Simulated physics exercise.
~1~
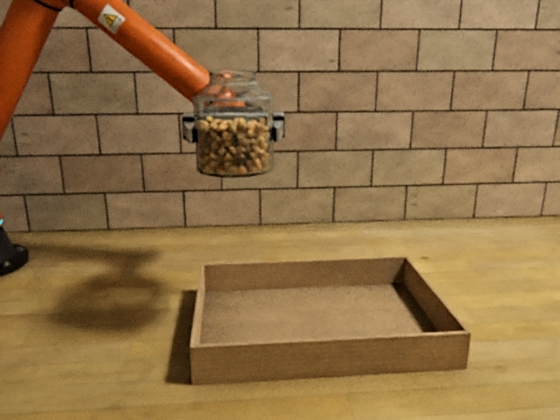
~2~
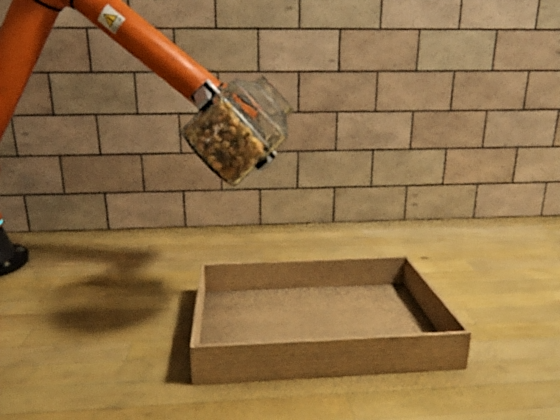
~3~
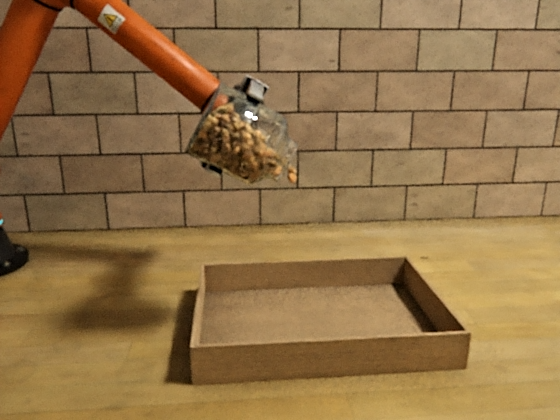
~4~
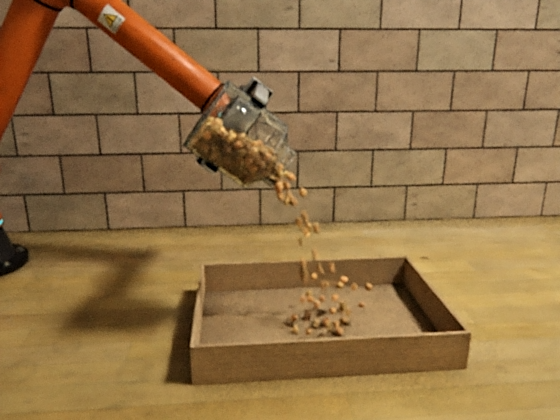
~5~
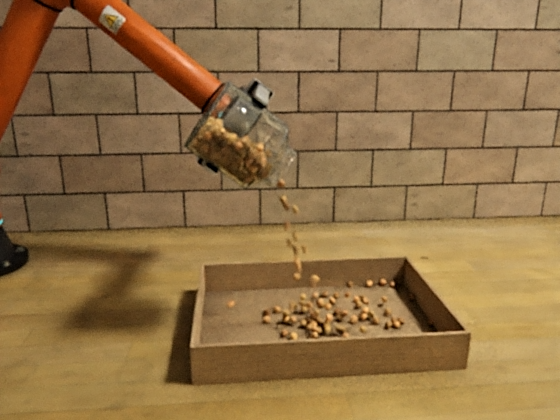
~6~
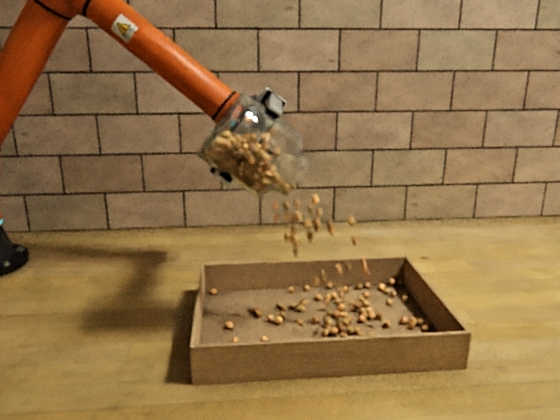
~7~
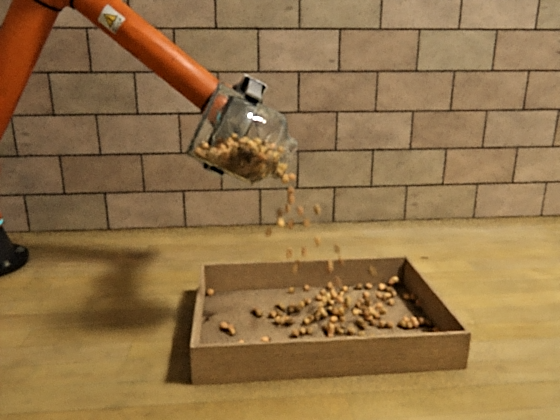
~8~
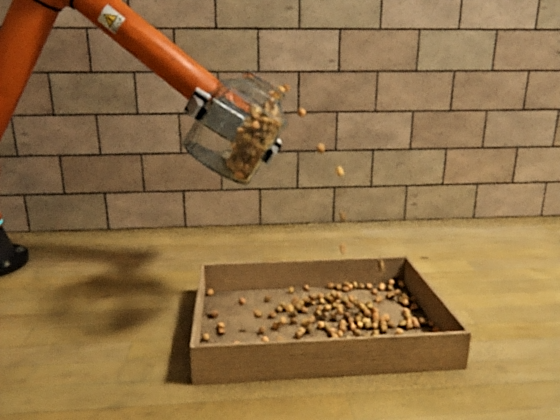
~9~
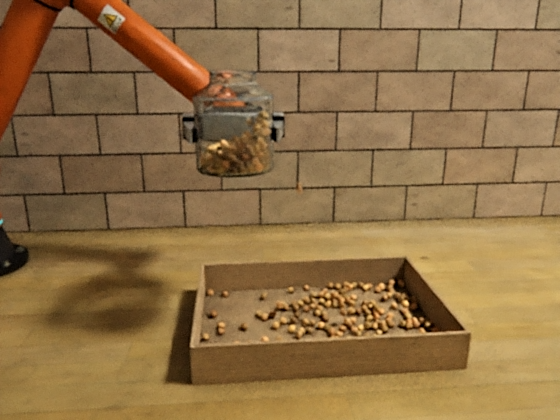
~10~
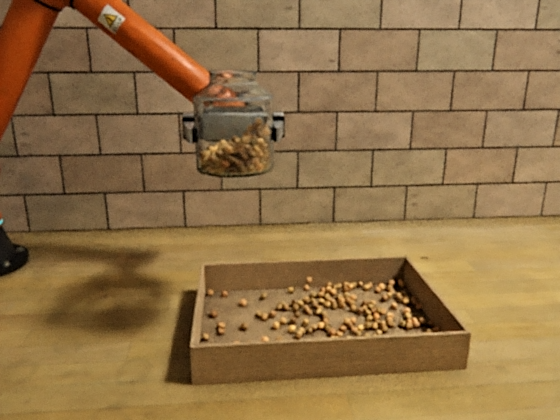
Above a wooden table, a robot arm tips a jar, spills some chickpeas into a tray, and rights it.
